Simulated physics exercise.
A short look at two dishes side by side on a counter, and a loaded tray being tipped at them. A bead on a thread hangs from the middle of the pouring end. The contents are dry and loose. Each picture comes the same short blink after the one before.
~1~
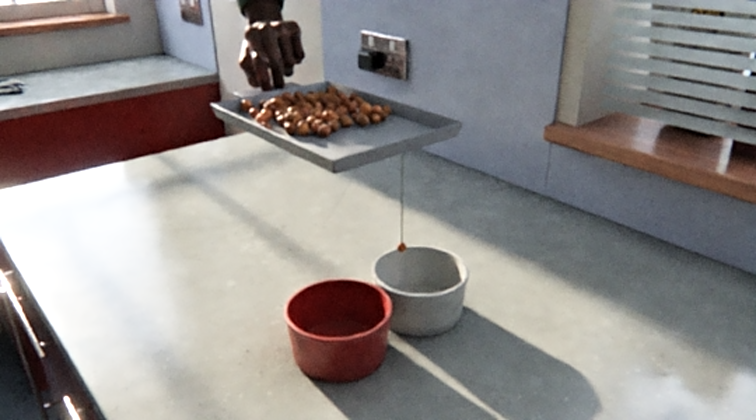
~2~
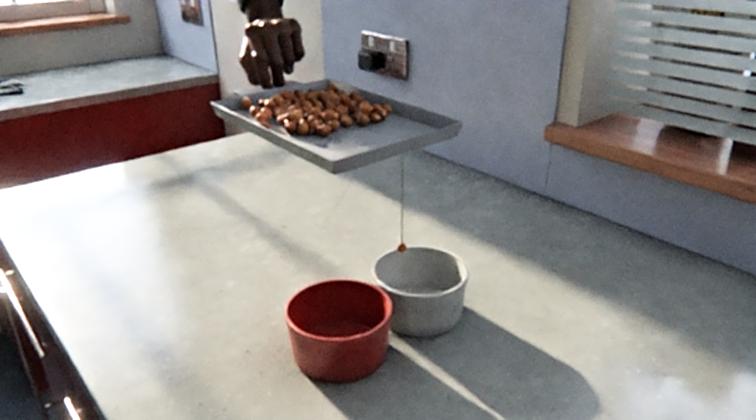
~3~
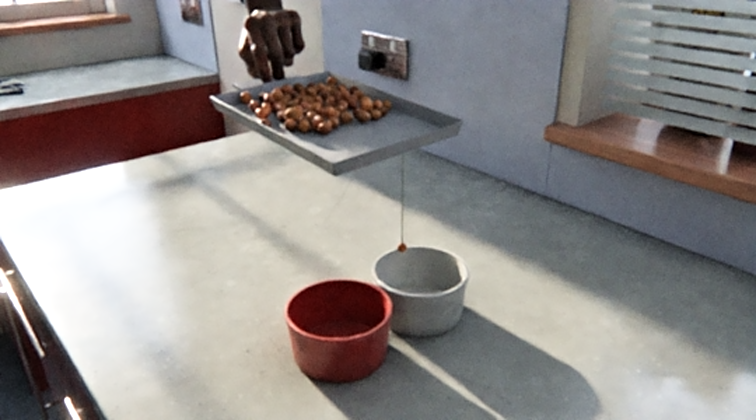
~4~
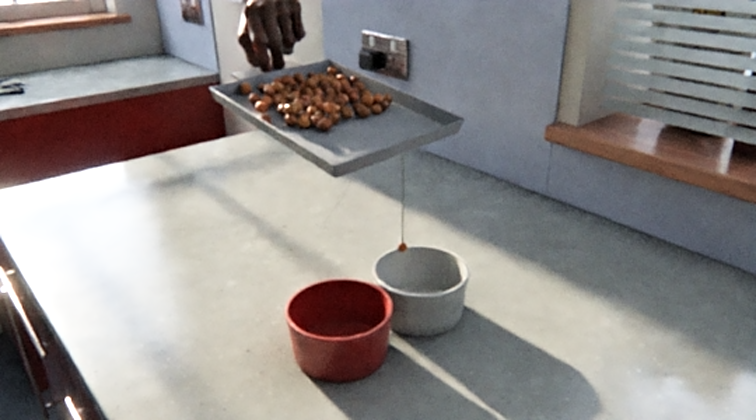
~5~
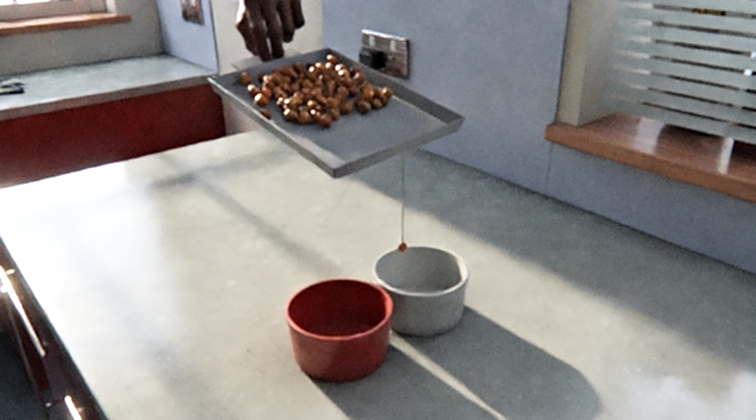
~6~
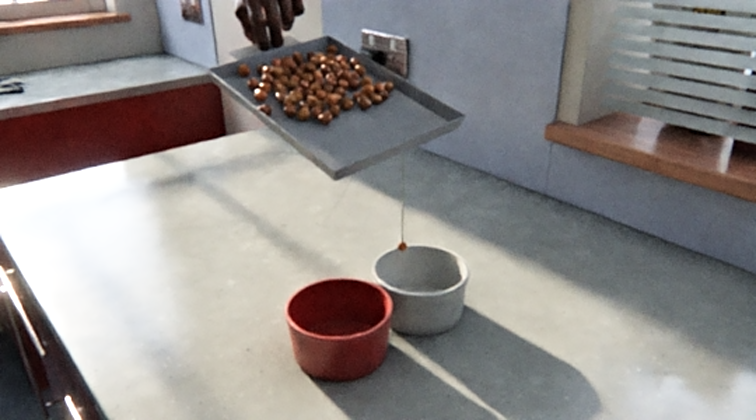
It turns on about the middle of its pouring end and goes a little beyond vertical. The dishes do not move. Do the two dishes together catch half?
Caught overall: The larger part.
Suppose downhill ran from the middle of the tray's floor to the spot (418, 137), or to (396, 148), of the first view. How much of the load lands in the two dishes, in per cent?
The first gives 20 %, the second 60 %.
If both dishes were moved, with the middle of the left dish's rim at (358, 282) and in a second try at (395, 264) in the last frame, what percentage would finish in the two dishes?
The first gives 80 %, the second 10 %.
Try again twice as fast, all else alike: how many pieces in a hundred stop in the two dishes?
Roughly 70 in a hundred.
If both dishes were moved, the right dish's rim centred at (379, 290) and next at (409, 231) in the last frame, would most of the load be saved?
In turn: More than half; the smaller part.
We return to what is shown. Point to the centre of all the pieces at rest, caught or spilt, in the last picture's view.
Around (350, 337).
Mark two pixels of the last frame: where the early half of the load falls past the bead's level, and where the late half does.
First near (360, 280), later near (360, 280).
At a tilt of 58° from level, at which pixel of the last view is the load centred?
Near (349, 138).
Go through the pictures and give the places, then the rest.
In the first picture, corners of the pouring end at (334, 158) and (457, 122), level; middle of the load at (319, 111), hazelnuts; left dish at (371, 350); right dish at (453, 306); bead on its thread at (402, 247).
In the second picture, corners of the pouring end at (334, 159) and (458, 122), level; middle of the load at (319, 110).
In the third picture, corners of the pouring end at (335, 160) and (458, 121), tipped barely, lowest at the left corner; middle of the load at (319, 105).
In the fourth picture, corners of the pouring end at (335, 163) and (459, 119), tipped a little, lowest at the left corner; middle of the load at (319, 98).
In the fifth picture, corners of the pouring end at (336, 165) and (460, 117), tipped a little, lowest at the left corner; middle of the load at (319, 91).
In the sixth picture, corners of the pouring end at (336, 167) and (460, 115), tipped a little, lowest at the left corner; middle of the load at (319, 84); left dish at (372, 349); right dish at (454, 305).
Soon, tray tipped steeply; most on the tray; a small part in the left dish; a stray few in the right dish; a stray few outside both; a stray few in the air.
A while on, tray tipped right over; a small part on the tray; about half in the left dish; about a quarter in the right dish; a stray few outside both; about a quarter in the air.
Towards the end, tray tipped past a quarter turn; most in the left dish; about a quarter in the right dish; a small part outside both.
Finally, tray tipped past a quarter turn; most in the left dish; about a quarter in the right dish; a small part outside both.
